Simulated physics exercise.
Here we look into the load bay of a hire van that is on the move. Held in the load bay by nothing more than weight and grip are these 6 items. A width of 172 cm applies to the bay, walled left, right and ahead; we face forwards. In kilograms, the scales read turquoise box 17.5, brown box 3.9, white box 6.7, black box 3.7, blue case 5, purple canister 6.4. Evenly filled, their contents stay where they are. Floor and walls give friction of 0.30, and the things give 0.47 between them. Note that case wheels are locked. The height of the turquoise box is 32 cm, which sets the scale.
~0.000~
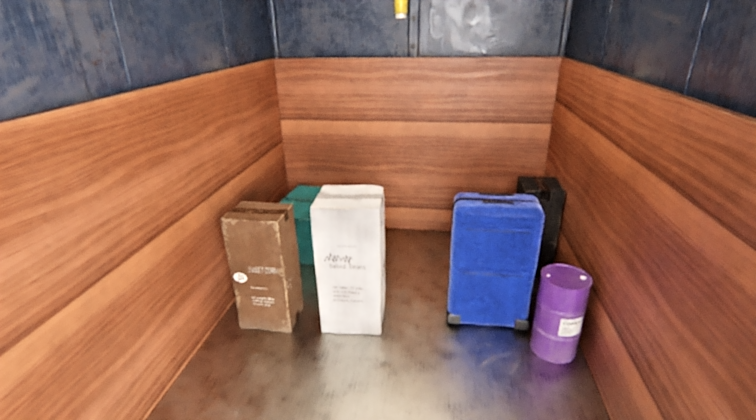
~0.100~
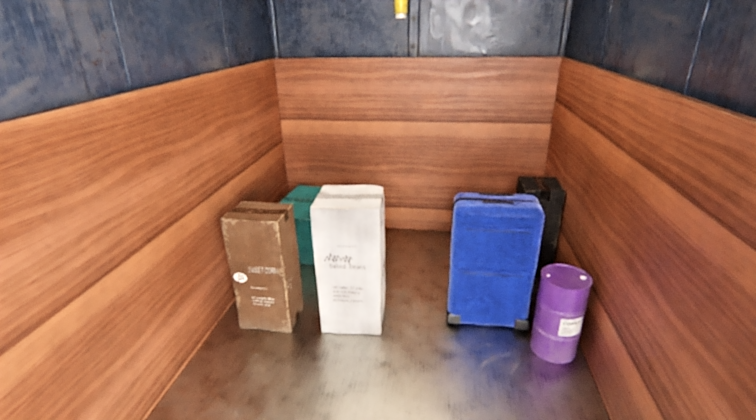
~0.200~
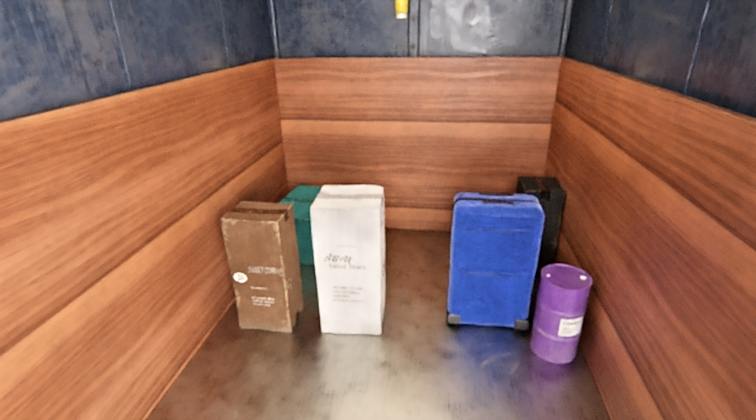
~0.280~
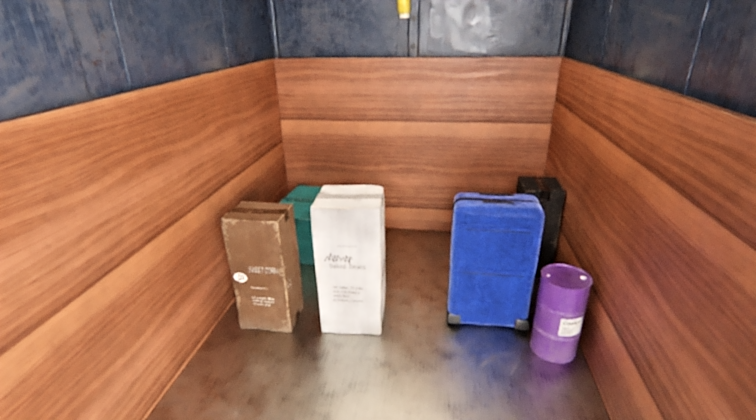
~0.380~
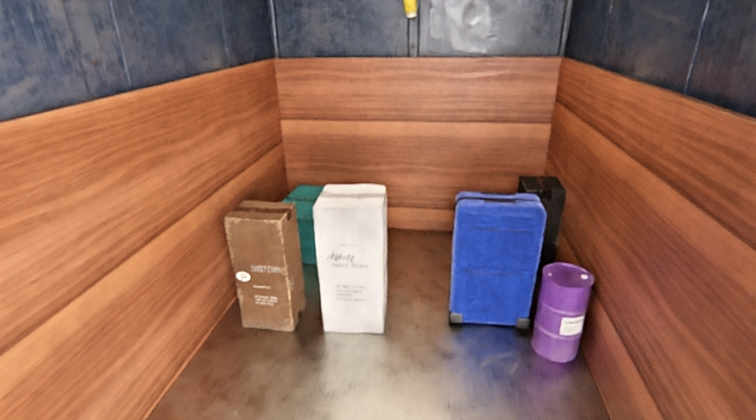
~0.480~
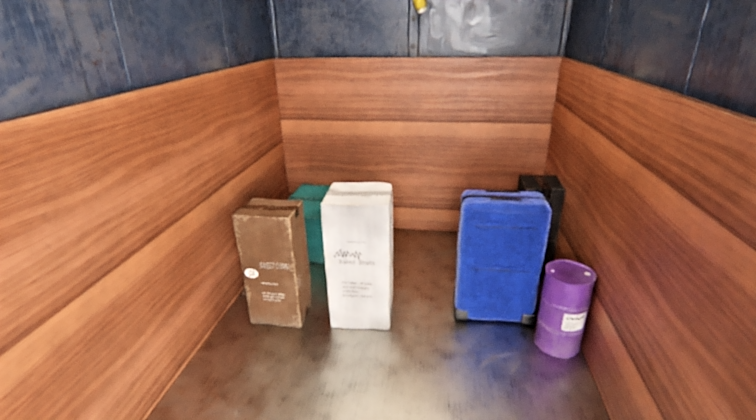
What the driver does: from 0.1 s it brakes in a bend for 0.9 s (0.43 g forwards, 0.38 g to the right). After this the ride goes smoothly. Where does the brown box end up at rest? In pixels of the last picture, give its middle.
Near (366, 232).
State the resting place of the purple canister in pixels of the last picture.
It settles somewhere near (553, 285).
By 0.68 s, push 0.43 g forwards, 0.38 g right; brown box 21 cm from its spot near (305, 252); white box 21 cm from its spot; blue case 21 cm from its spot.
By 0.78 s, push 0.38 g forwards, 0.33 g right; brown box 33 cm from its spot near (324, 244); white box 33 cm from its spot; blue case 32 cm from its spot.
By 0.98 s, no push; brown box 58 cm from its spot near (362, 231); blue case 43 cm from its spot; white box 61 cm from its spot.
When it is over (1.7 s), not toppled but over 15 cm from the start, brown box, white box, black box, blue case and purple canister; the last one within 15 cm of the start. In the last view, brown box near (366, 232).
